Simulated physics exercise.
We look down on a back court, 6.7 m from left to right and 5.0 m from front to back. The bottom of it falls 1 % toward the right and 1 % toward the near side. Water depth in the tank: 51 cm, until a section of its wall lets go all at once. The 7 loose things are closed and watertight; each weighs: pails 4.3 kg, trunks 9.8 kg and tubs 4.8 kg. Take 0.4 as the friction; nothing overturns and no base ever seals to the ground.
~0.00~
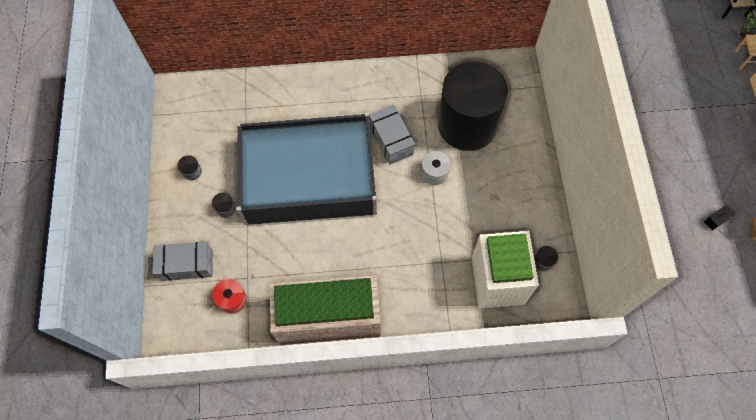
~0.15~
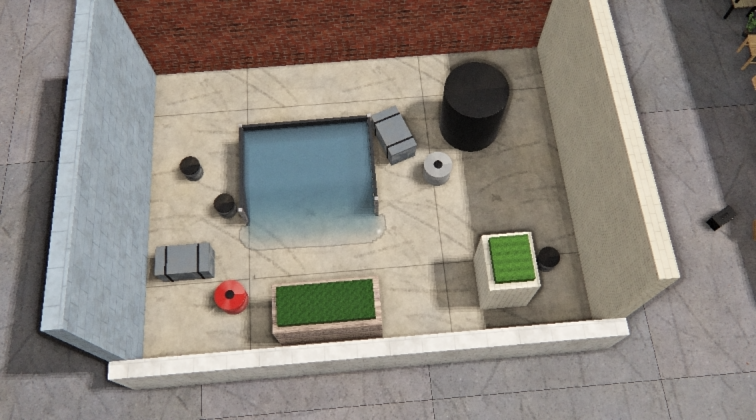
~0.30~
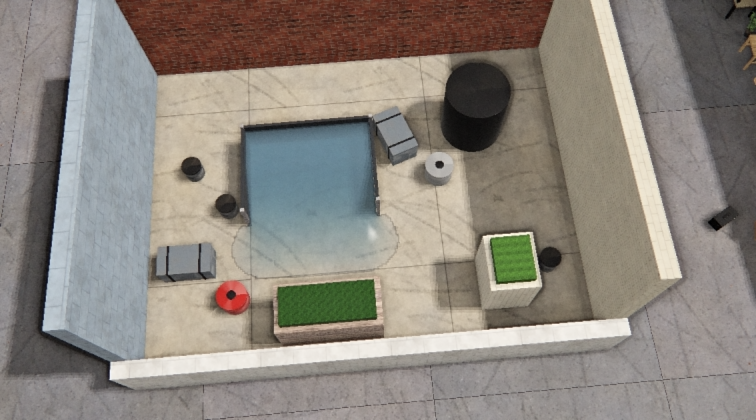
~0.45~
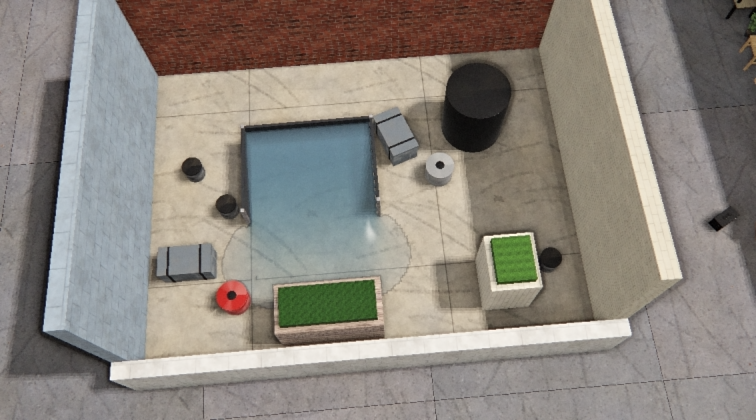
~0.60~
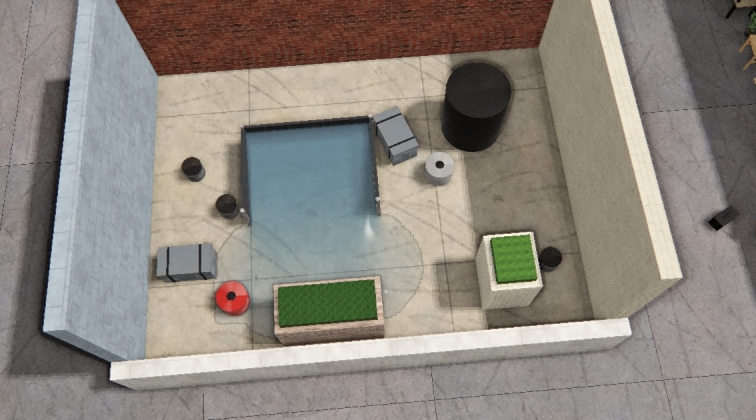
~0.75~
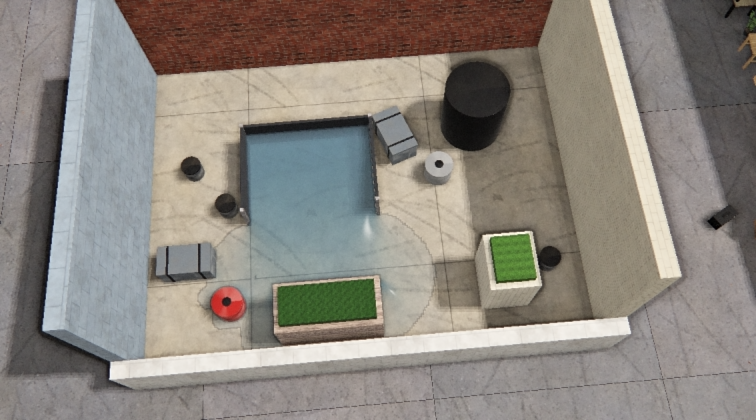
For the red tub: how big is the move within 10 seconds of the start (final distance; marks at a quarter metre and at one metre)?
It ends up distant.
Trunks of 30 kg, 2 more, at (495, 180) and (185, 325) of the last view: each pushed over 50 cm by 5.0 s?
In turn: Short of it, over.
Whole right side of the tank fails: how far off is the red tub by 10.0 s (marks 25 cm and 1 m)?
Well, the red tub keeps its spot.
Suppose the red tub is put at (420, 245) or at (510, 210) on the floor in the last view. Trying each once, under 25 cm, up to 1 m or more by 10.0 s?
Taken in turn, it is carried a long way and then is carried a long way.
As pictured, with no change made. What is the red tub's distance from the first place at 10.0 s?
Some 400 cm, give or take.
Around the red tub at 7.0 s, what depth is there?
Somewhere close to 5 cm.
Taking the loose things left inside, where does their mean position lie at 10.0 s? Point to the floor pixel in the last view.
Mean position approx. (341, 151).
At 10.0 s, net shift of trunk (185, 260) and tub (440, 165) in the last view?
Lab note - net shifts in order: 250 cm; 50 cm.
After 2.0 s the red tub is near (150, 323), 1.2 m from its start, afloat; 1 afloat.
After 4.5 s the red tub is near (172, 147), 2.7 m from its start, afloat; 3 afloat.
After 7.0 s the red tub is near (212, 70), 3.9 m from its start, afloat; 3 afloat.
After 10.0 s the red tub is near (304, 74), 3.9 m from its start, aground; 3 afloat.
